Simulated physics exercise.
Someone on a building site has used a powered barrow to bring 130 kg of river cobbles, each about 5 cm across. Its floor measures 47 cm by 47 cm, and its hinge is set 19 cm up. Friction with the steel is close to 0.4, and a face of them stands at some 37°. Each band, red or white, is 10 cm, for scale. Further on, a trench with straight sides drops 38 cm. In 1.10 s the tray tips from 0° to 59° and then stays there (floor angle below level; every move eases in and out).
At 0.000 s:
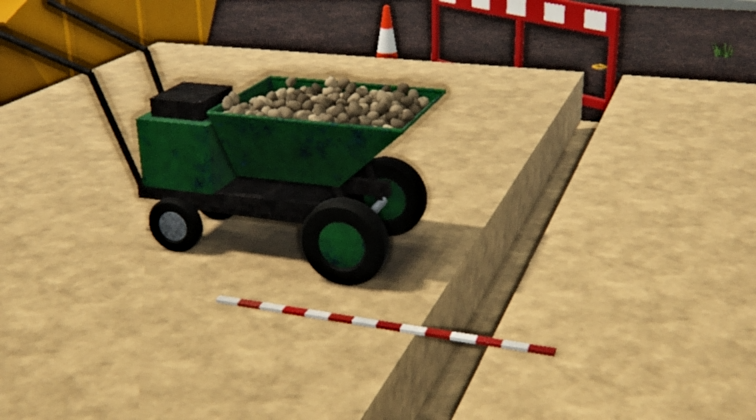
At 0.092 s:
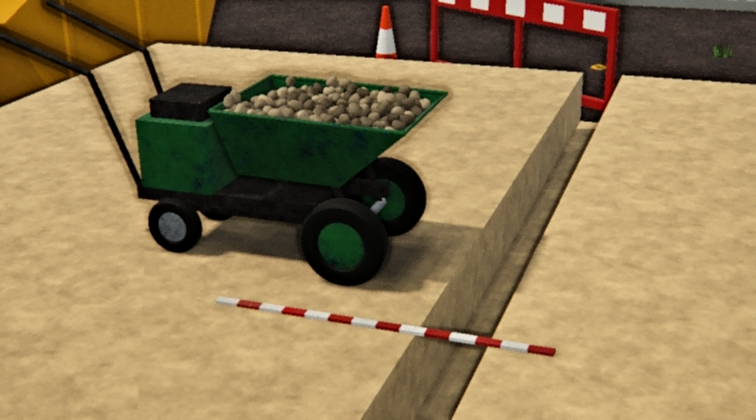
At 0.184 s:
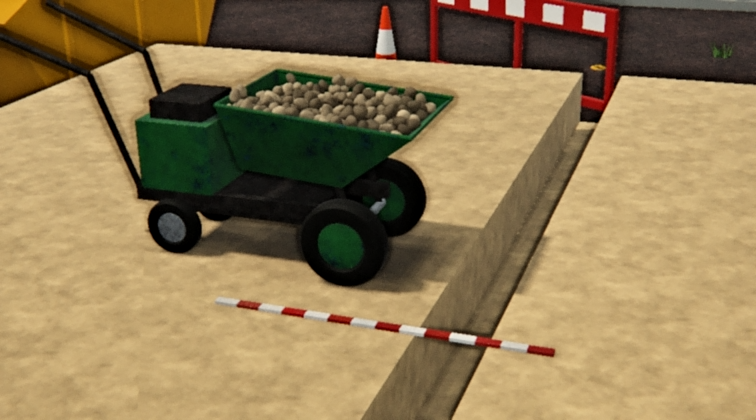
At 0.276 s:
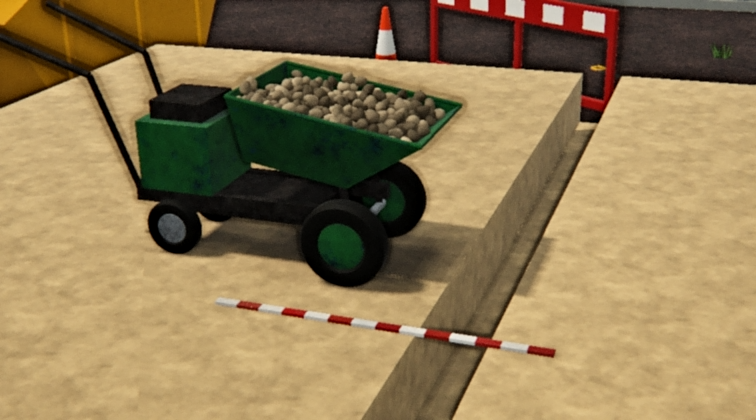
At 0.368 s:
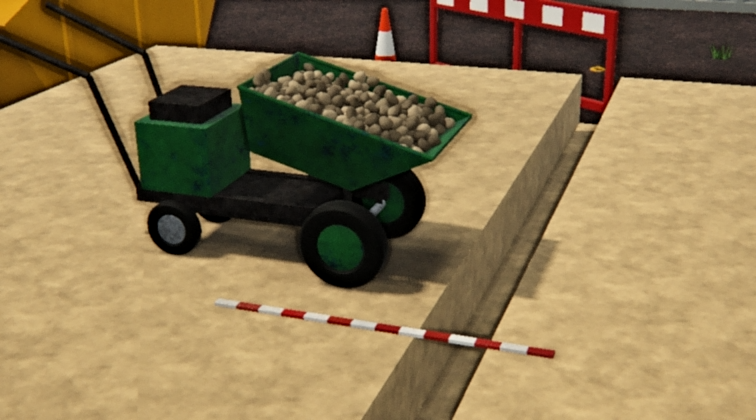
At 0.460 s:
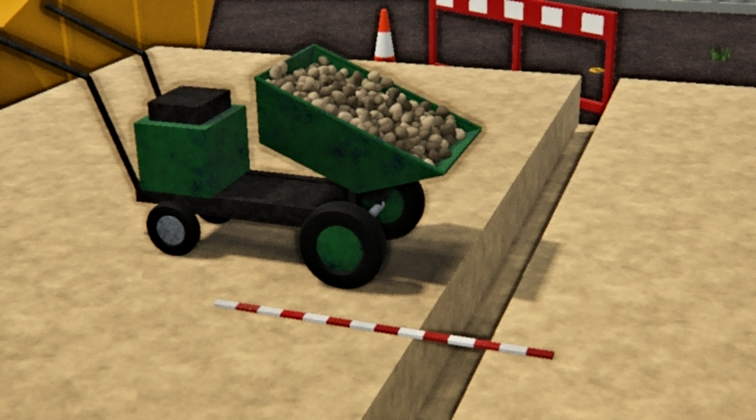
On a sandy building site beside a straight-sided trench, a green powered barrow stood still while its tray, full of brown river cobbles, slowly tilted, the back rising and the front lip dipping toward the right.
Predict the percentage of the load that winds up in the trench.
My prediction is about 45 per cent.
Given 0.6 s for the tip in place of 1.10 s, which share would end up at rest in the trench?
It would be near 35 percent.
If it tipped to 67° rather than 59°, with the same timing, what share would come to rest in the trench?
Roughly 40 percent.
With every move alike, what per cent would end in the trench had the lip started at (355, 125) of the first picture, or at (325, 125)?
Estimates: 90 % then 85 %.
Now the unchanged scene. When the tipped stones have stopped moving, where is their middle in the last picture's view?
(538, 280).
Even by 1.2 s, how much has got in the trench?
Around 10 per cent of it.
After 0.8 s the floor is at 49°; 100 % in the tray; the foremost stones are at (496, 197).
After 1.2 s the floor is at 59°; 74 % in the tray, 9 % in the trench, 17 % past the trench; the foremost stones are at (576, 286).
After 1.5 s the floor is at 59°; 36 % in the tray, 13 % in the trench, 50 % past the trench; the foremost stones are at (671, 303).
After 3.5 s the floor is at 59°; 0 % in the tray, 45 % in the trench, 55 % past the trench; the foremost stones are at (746, 322).
